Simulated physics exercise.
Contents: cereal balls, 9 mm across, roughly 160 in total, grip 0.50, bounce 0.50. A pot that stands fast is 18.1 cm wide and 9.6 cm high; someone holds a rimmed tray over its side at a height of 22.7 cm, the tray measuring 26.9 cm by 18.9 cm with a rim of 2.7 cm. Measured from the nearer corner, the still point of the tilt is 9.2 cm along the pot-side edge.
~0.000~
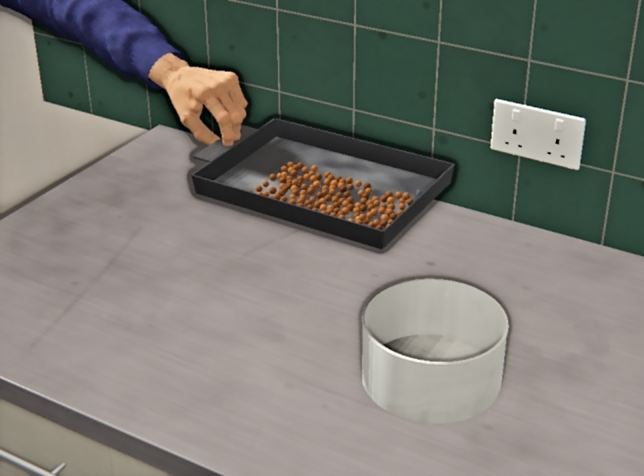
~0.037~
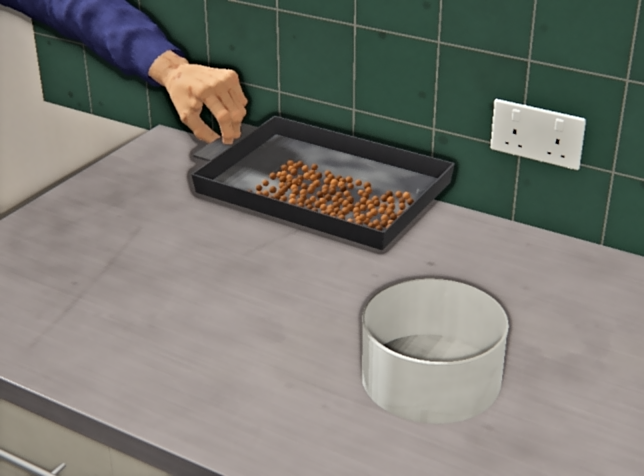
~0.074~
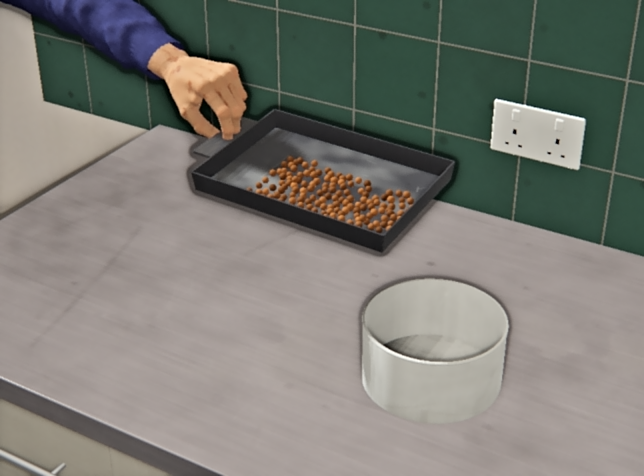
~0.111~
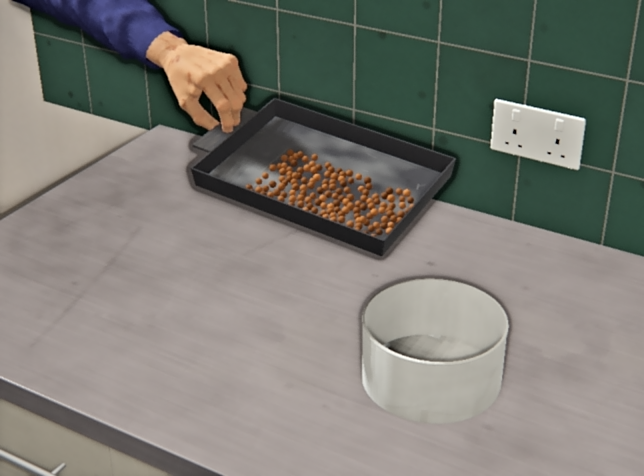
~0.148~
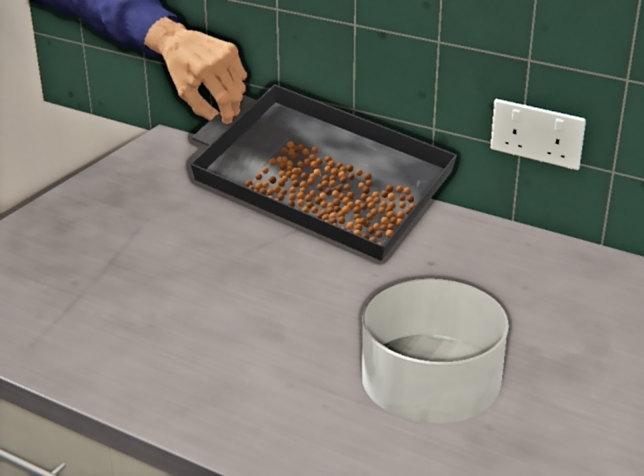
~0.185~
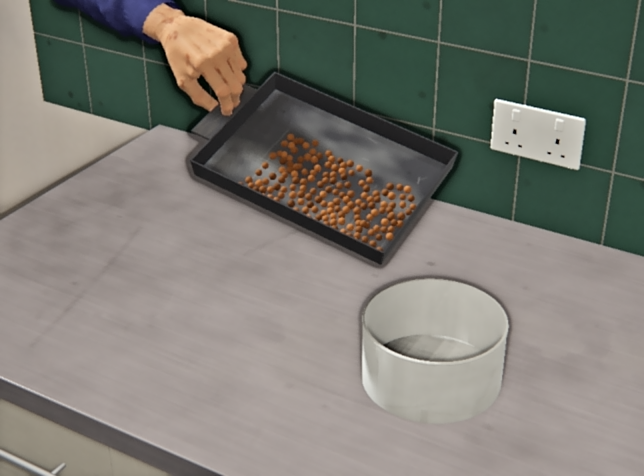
On a grey kitchen counter against green tiles, a hand in a blue sleeve holds a dark rimmed tray of small orange-brown balls behind an empty white pot. The tray starts level, then tilts gradually, its back edge rising and its right front corner dipping slightly, while the balls barely shift.
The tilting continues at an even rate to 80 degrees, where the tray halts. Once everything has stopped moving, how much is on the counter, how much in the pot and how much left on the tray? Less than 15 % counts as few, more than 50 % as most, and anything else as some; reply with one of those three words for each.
Here it is: Counter: Few, pot: Few, tray: Most.
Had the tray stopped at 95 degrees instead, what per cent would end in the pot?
Around 40 per cent, then.
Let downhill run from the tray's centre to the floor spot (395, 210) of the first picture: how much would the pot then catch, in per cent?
Estimate: Near 25 per cent.
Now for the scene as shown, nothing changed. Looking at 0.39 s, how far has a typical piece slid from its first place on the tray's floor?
3 cm.
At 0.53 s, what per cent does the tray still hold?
About 100% of the load.
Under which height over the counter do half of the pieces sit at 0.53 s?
Roughly 24 centimetres, more or less.
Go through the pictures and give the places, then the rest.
Tray tilt 0 degrees, front corners at (195, 175) and (382, 229); middle of the pieces at (335, 200); pot at (435, 319), in the first frame.
Tray tilt 1 degrees, front corners at (195, 174) and (383, 230); middle of the pieces at (335, 199), in the second frame.
Tray tilt 3 degrees, front corners at (195, 171) and (383, 233), lowest corner right front; middle of the pieces at (335, 198), in the third frame.
Tray tilt 8 degrees, front corners at (195, 168) and (383, 238), lowest corner right front; middle of the pieces at (335, 196), in the fourth frame.
Tray tilt 13 degrees, front corners at (194, 163) and (383, 244), lowest corner right front; middle of the pieces at (336, 194), in the fifth frame.
Tray tilt 19 degrees, front corners at (194, 160) and (383, 250), lowest corner right front; middle of the pieces at (336, 192); pot at (435, 319). The tray's pace is about 150 degrees a second, in the sixth frame.
After 0.39 s, tilt 50 degrees; the tray holds 100 %, the pot 0 %.
After 0.53 s, tilt 71 degrees; the tray holds 100 %, the pot 0 %.
After 0.80 s, tilt 80 degrees; the tray holds 100 %, the pot 0 %.
In the end, at 1.4 s, counter 0 %, pot 0 %, tray 100 %.
